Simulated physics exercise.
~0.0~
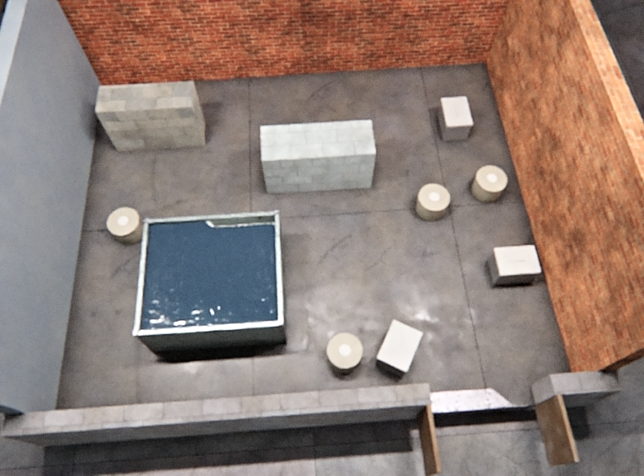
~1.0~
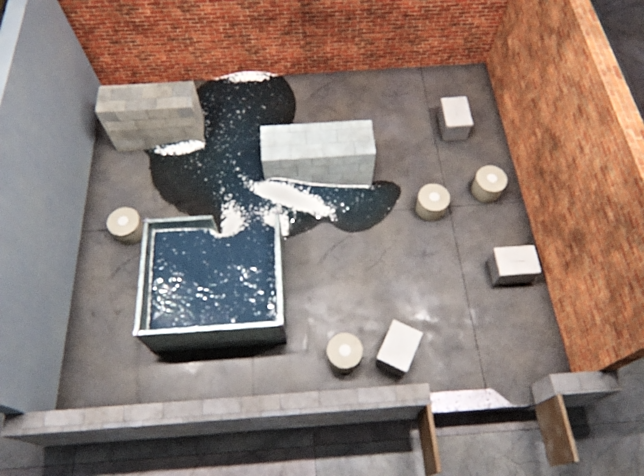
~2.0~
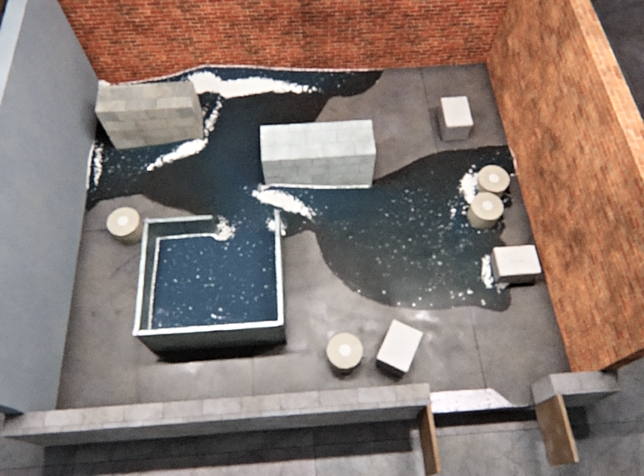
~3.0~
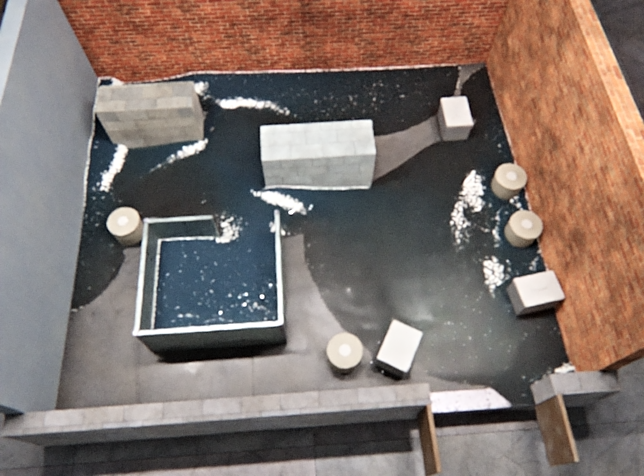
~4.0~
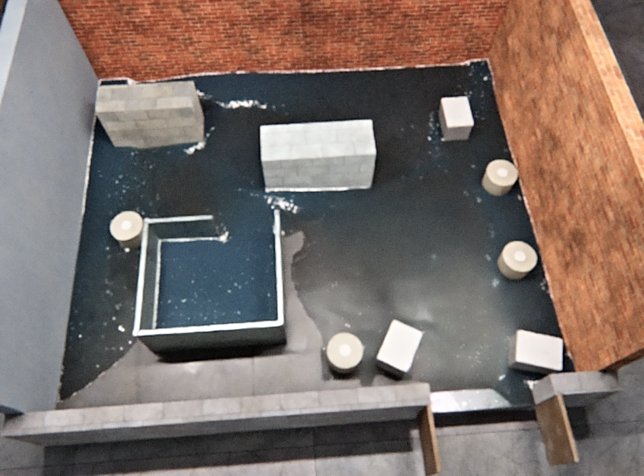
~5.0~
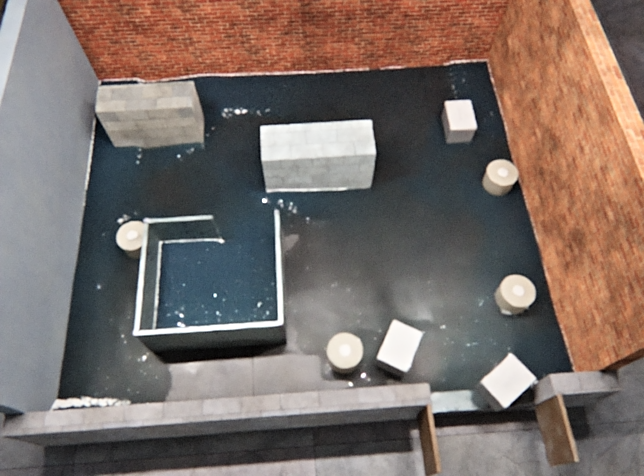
Water bursts from a tank and floods the walled floor, shifting some loose blocks and tubs.
